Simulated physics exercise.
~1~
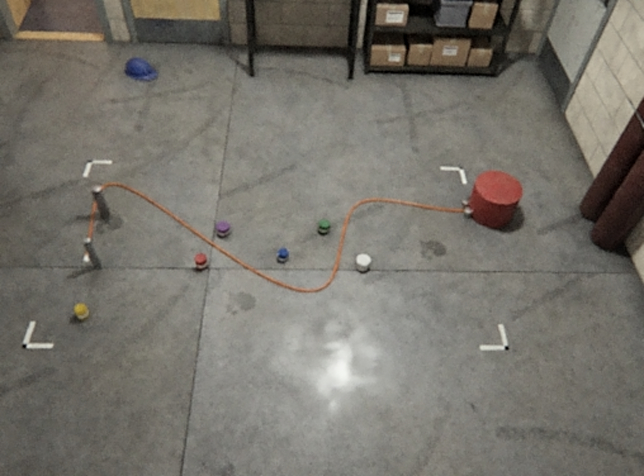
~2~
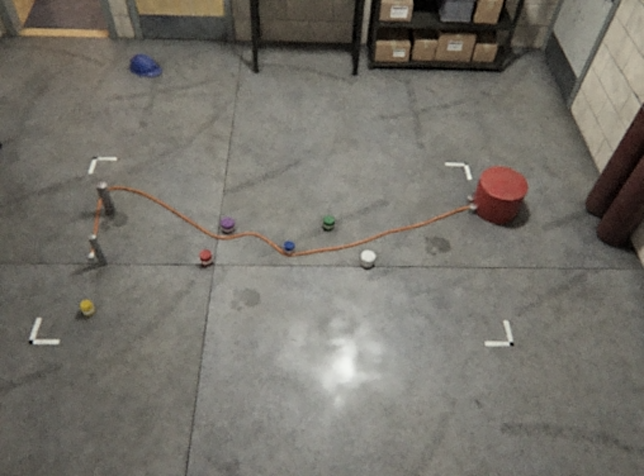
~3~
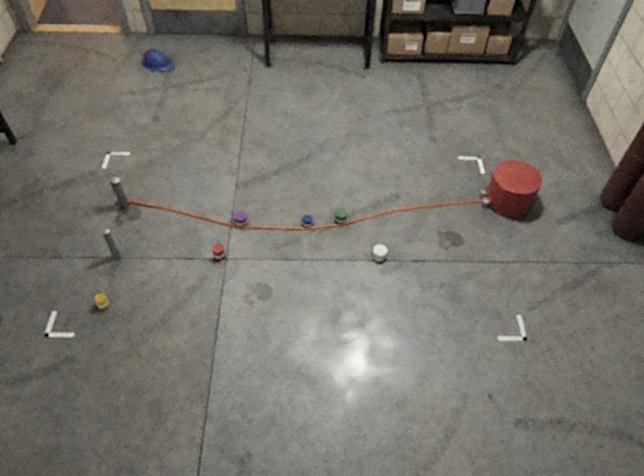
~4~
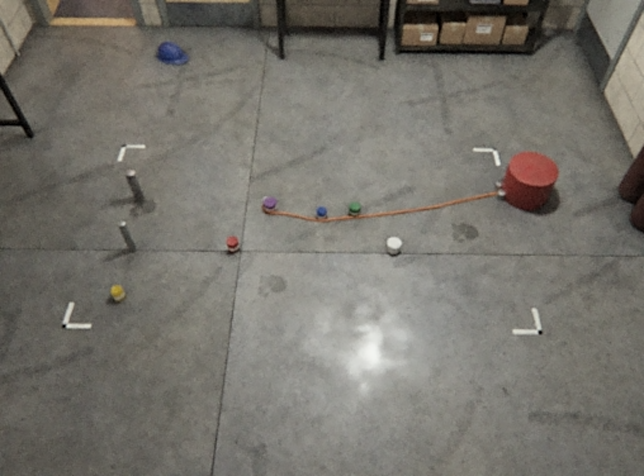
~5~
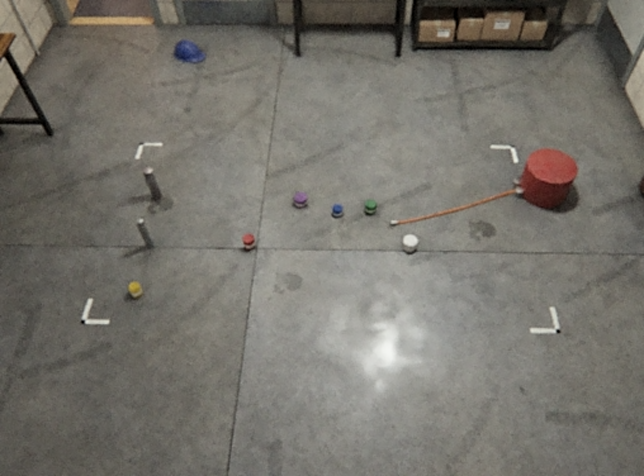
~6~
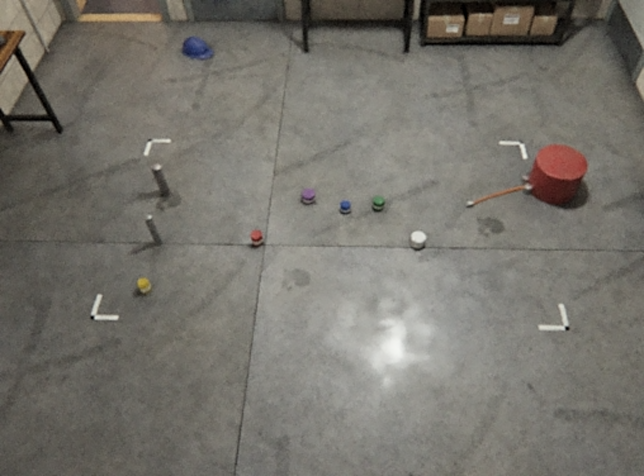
At first, an orange cord runs in loose curves across a concrete floor from two upright posts on the left to a red reel on the right, winding among small coloured containers. The cord tightens toward a straighter line, pushing the blue container away from the viewer. Its end comes free of the posts and slides right, and the purple container shifts a little to the right as it passes. The cord keeps drawing into the reel while the view drifts left. By the end, only a short length sticks out, and the red, green, white and yellow containers remain in their places.
